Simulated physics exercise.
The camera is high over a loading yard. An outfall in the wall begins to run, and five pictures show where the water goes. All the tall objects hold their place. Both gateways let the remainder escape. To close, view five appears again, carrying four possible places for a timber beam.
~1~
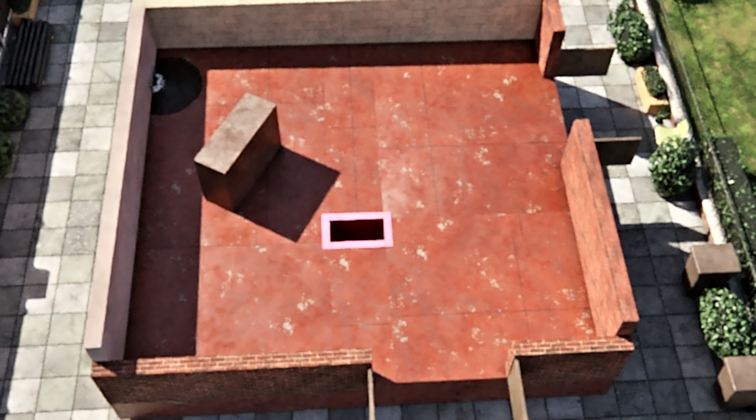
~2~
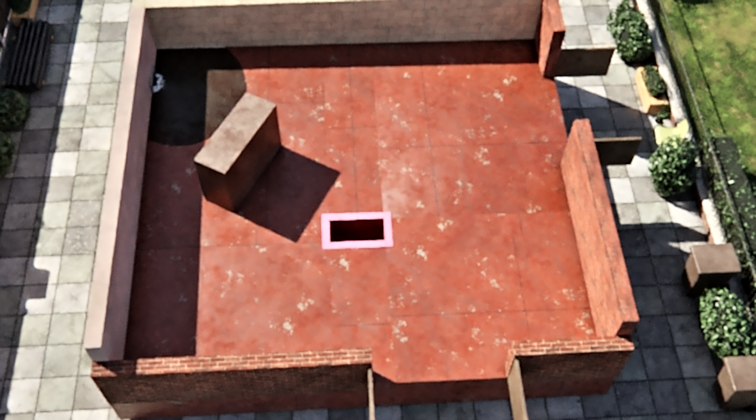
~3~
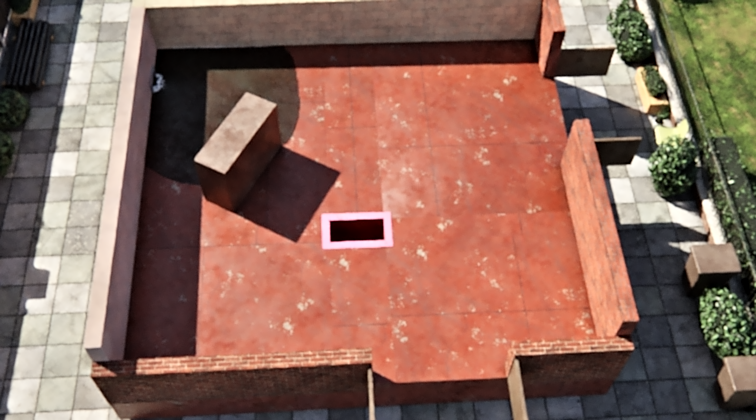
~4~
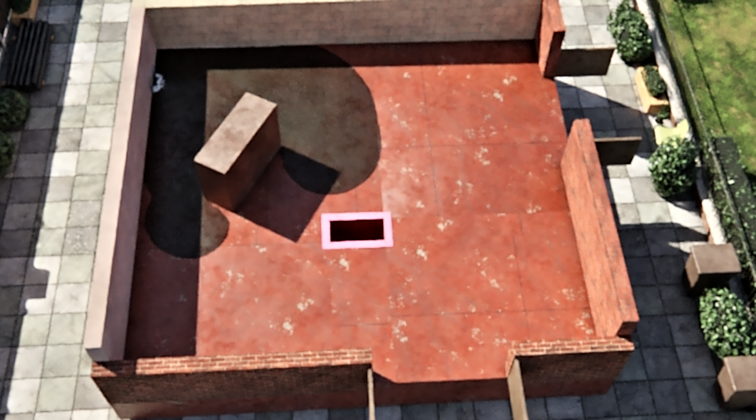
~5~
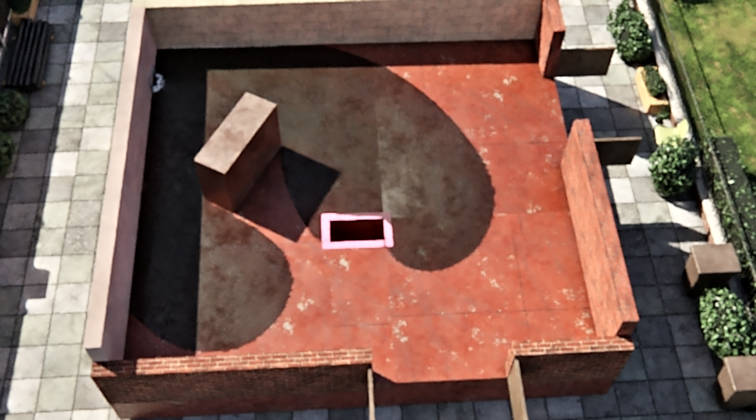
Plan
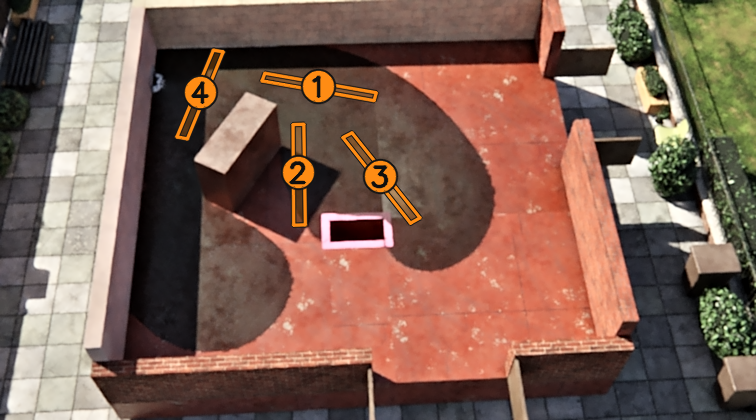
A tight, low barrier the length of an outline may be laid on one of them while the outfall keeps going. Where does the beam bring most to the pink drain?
3 is best.
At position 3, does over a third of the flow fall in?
No.
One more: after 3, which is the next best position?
1.
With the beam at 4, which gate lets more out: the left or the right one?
The left one.
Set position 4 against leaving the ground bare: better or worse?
Position 4 is worse.
On the marked copy, 1 from (263, 77) to (375, 96); 2 from (299, 225) to (298, 124); 3 from (347, 135) to (415, 220); 4 from (182, 137) to (218, 51).
Choosing 1, about 13 % of the stream runs into the pink drain, about 84 % out by the gates.
Choosing 2, about 4 % of the stream runs into the pink drain, about 92 % out by the gates.
Choosing 3, about 26 % of the stream runs into the pink drain, about 69 % out by the gates.
Choosing 4, about 4 % of the stream runs into the pink drain, about 85 % out by the gates.
